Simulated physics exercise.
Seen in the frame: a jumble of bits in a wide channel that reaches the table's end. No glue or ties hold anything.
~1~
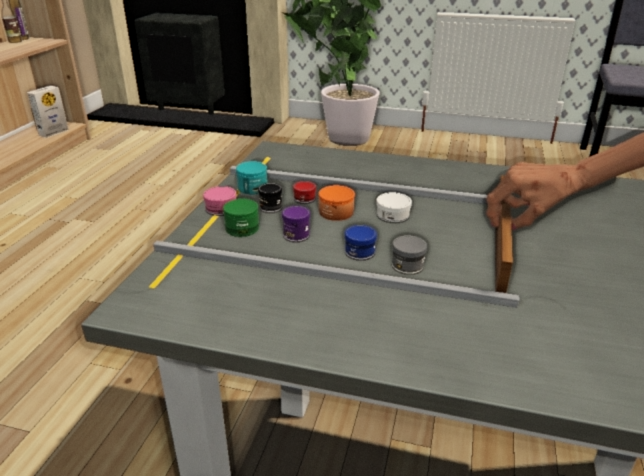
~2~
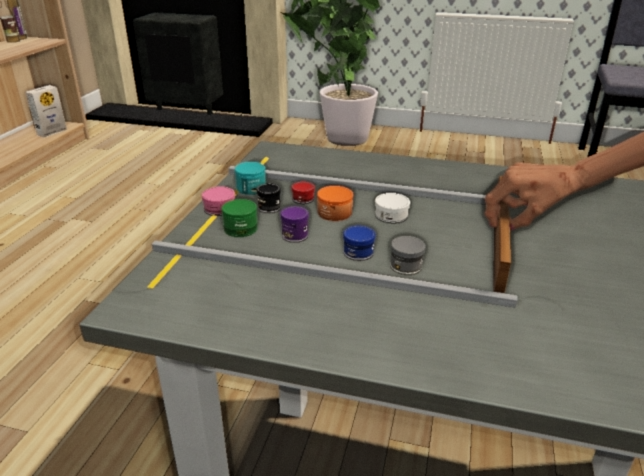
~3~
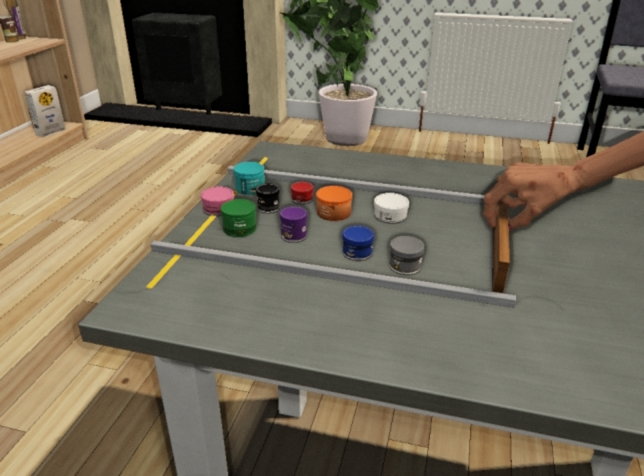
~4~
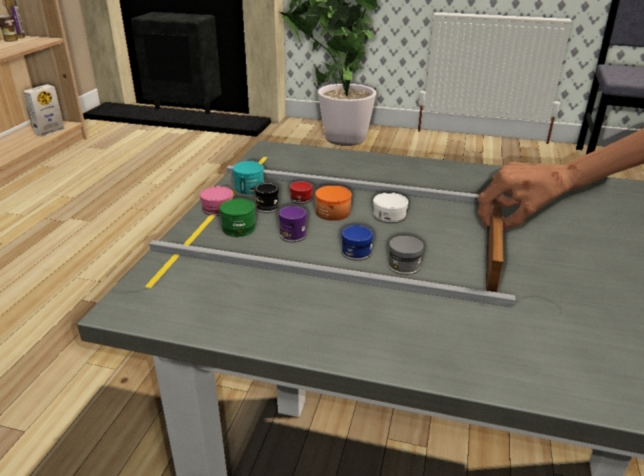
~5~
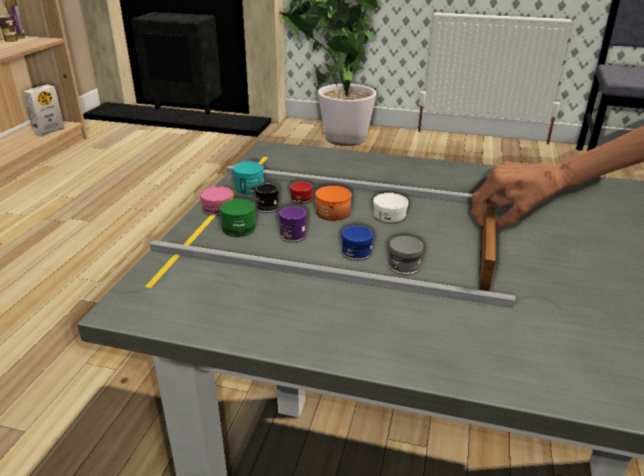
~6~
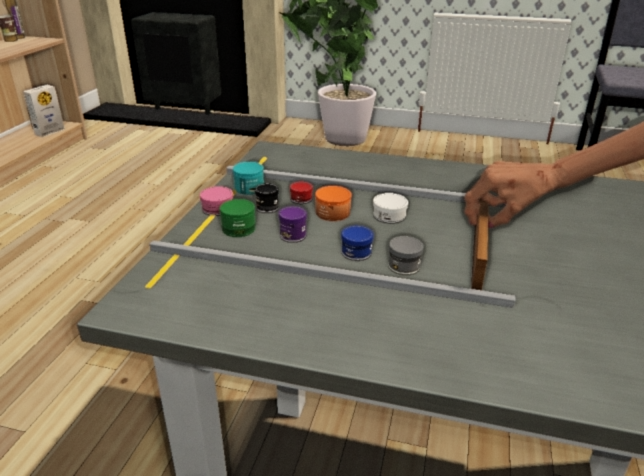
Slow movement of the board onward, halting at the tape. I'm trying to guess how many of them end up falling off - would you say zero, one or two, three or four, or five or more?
The tally of drops is above four.
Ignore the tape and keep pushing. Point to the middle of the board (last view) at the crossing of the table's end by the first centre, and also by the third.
It sits around (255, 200) and after that around (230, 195).
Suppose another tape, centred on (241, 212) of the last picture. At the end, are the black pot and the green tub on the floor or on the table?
Black pot - safe; green tub - gone.
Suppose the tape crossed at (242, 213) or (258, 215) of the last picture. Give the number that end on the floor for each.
So it's 1 the first time and 0 the second time.
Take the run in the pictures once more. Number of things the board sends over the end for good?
Exactly 5.
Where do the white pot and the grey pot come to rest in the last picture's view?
The white pot ends at (220, 183) and the grey pot at (177, 227).
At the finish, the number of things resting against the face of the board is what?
In total, 5.
Soon after, none off yet; pink tin at rest near (217, 201); turquoise tub at rest near (249, 178); green tub at rest near (238, 218).
After that, none off yet; pink tin at rest near (217, 201); turquoise tub at rest near (249, 178); green tub displaced a little near (220, 216).
In the end, the number that fall off is five or more; gone, purple pot, black pot, green tub, turquoise tub and pink tin.
